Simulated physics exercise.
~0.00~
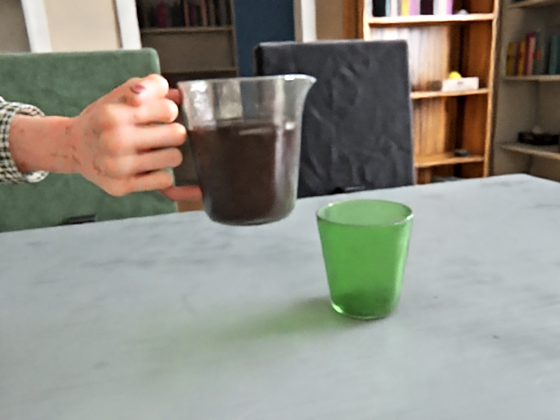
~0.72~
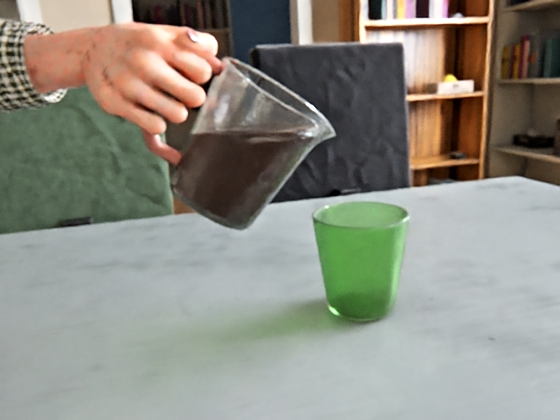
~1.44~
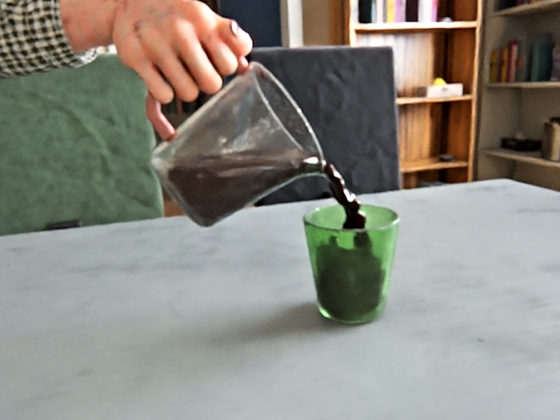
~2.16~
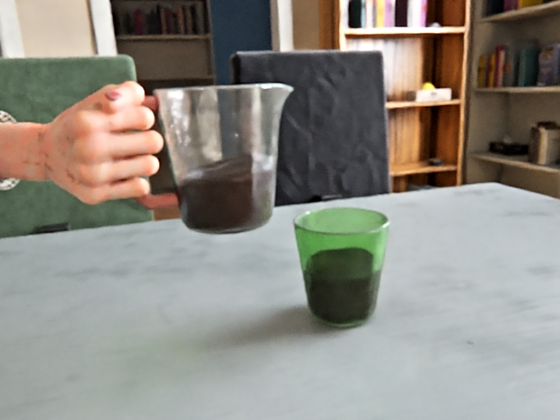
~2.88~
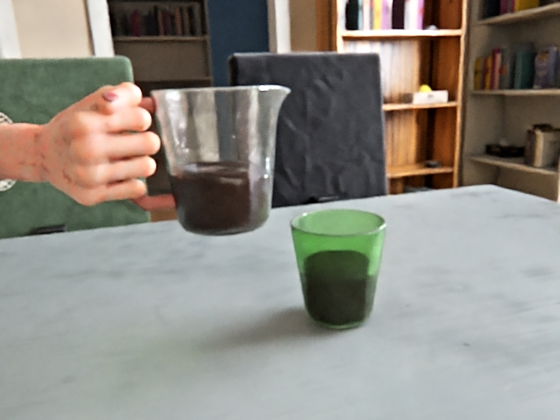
On a grey tabletop, a hand tilting a clear jug pours dark liquid into a green tumbler, then levels it, both partly filled.
